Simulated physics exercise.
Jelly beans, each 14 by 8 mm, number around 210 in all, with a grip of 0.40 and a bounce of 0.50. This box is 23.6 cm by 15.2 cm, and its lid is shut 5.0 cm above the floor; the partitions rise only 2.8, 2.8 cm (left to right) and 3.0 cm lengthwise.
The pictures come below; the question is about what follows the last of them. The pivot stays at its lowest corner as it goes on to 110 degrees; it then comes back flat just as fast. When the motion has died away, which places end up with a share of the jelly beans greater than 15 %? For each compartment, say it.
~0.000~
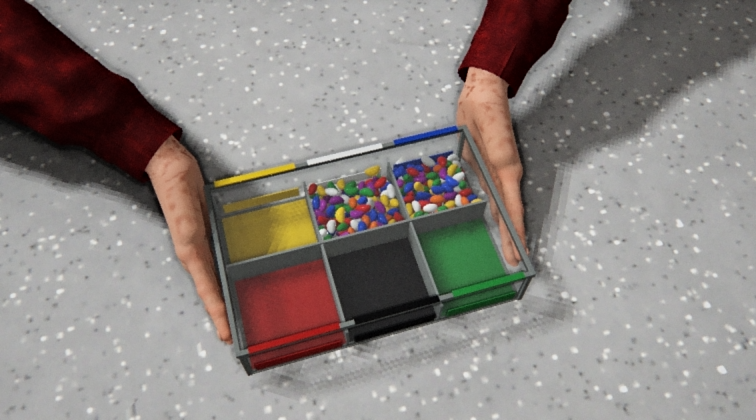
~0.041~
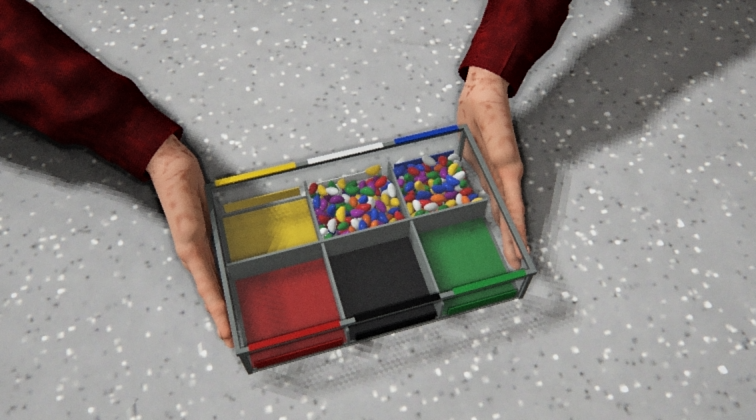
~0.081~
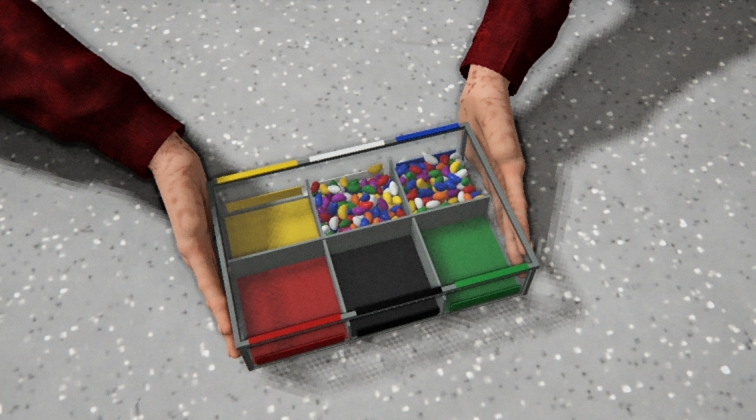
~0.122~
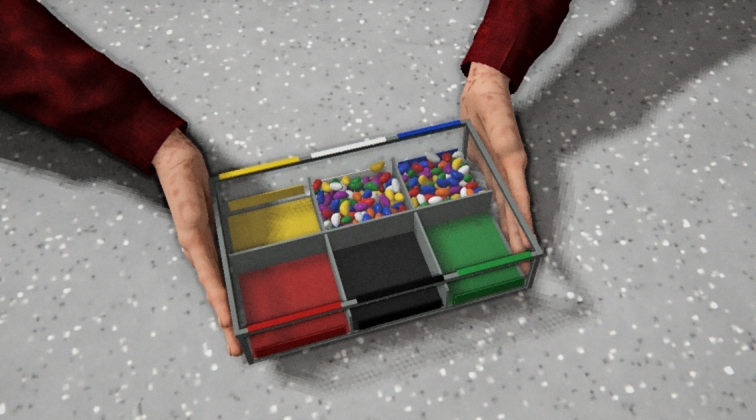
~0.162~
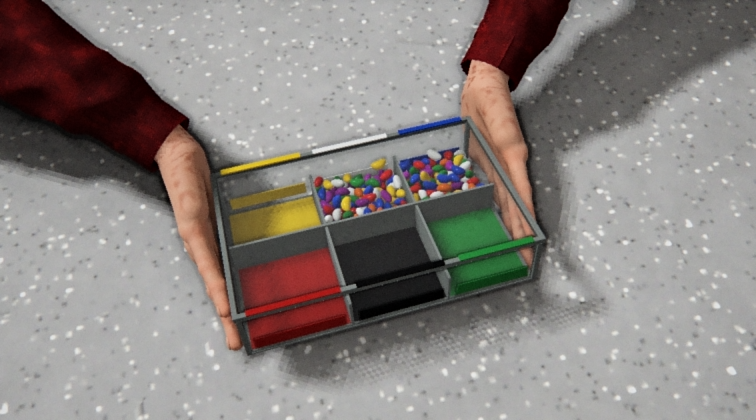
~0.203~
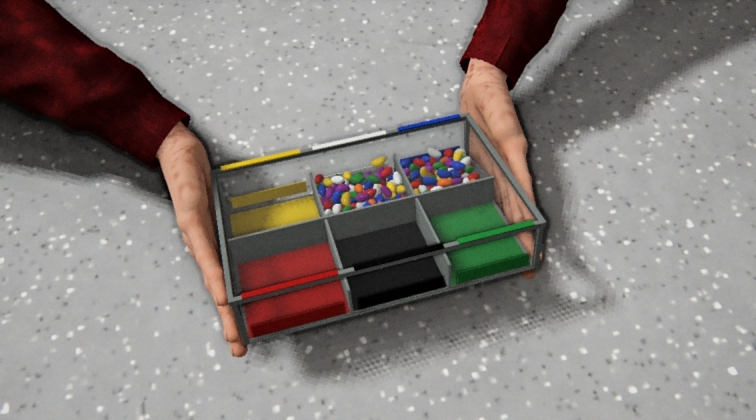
In the end red compartment: Holds a share within the limit, blue compartment: Holds a share past the limit, green compartment: Holds a share within the limit, yellow compartment: Holds a share within the limit, white compartment: Holds a share past the limit, black compartment: Holds a share within the limit.
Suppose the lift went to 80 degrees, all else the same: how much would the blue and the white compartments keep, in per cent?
Shares: Blue 50, white 50, in per cent.
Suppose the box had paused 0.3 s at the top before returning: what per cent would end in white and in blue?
You'd end up with white at 45 per cent and blue at 50 per cent.
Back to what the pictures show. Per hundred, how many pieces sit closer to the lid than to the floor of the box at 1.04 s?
50 %.
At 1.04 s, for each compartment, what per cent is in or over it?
Red 0, blue 50, green 0, yellow 0, white 50, black 0.
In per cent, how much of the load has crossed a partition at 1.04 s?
About 0 %.
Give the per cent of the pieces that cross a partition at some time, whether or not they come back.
About 5 %.
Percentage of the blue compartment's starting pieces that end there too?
Around 100 %.
Then, at 1.04 s, tilt 110 degrees; blue 50 %, white 50 %.
Then, at 1.60 s, tilt 49 degrees; blue 50 %, yellow 5 %, white 50 %.
After 2.22 s, tilt 0 degrees; blue 50 %, yellow 5 %, white 50 %.
In the end, at 2.6 s, red 0 %, blue 50 %, green 0 %, yellow 5 %, white 50 %, black 0 %.
